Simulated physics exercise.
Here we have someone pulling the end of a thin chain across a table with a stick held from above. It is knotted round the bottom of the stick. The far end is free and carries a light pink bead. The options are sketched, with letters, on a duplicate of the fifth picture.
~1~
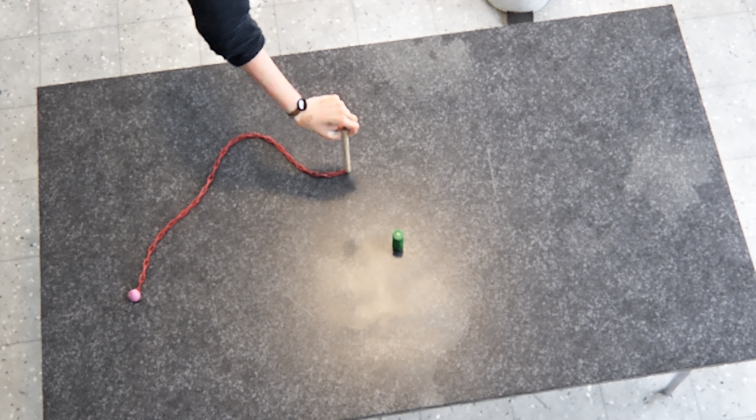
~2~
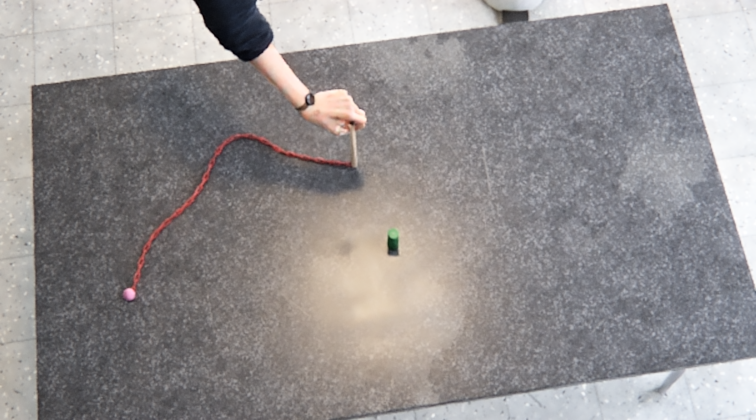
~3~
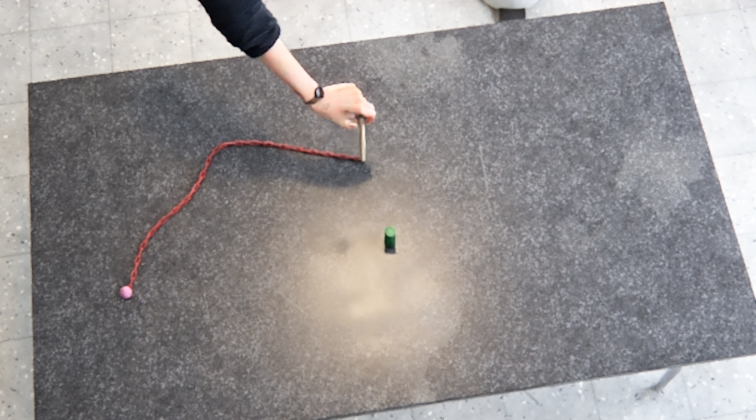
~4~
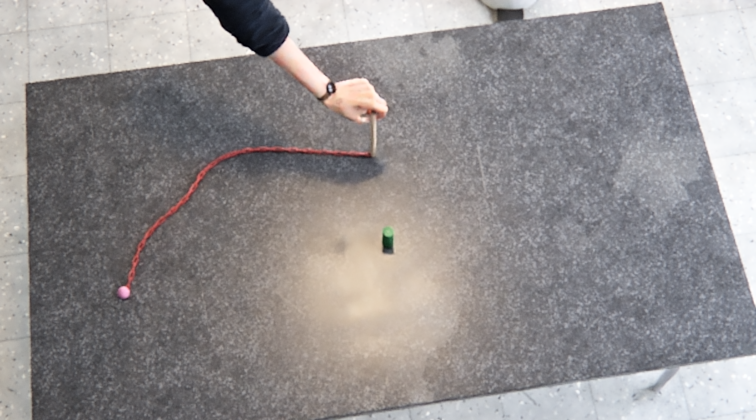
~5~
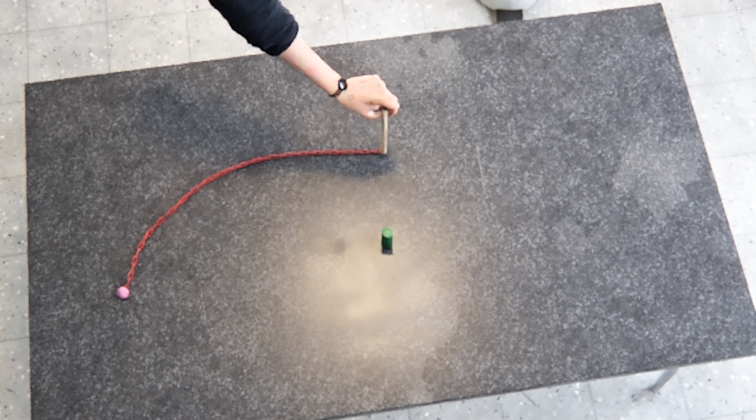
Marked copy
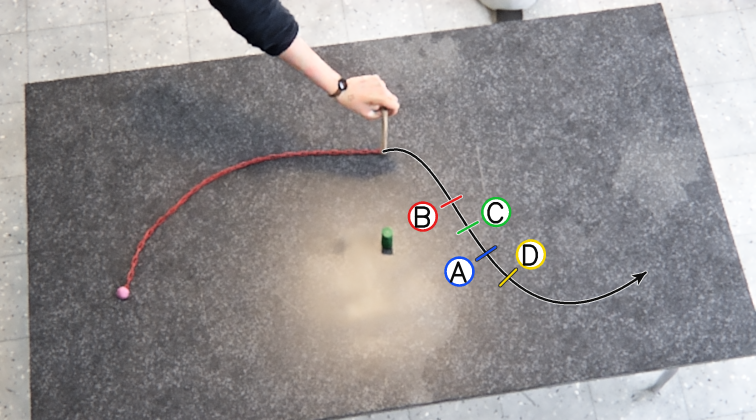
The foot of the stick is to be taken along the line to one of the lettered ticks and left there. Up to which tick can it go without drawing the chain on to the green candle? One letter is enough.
As far as tick D.
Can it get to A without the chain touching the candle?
Yes.
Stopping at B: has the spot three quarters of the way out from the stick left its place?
By then, yes.
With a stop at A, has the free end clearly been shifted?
Yes.
On the marked copy, A at (486, 253); B at (451, 202); C at (468, 228); D at (508, 277); the route from (383, 151) via (493, 262) to (646, 273).
Following D. Soon after the start, foot of the stick (436, 180), middle of the chain (273, 184), free end (135, 266).
Later, foot of the stick (472, 234), middle of the chain (310, 199), free end (156, 246).
In the end, foot of the stick (508, 278), middle of the chain (348, 222), free end (187, 229); nothing has been touched.
As for the rest, A is safe but short; B is safe but short; C is safe but short.
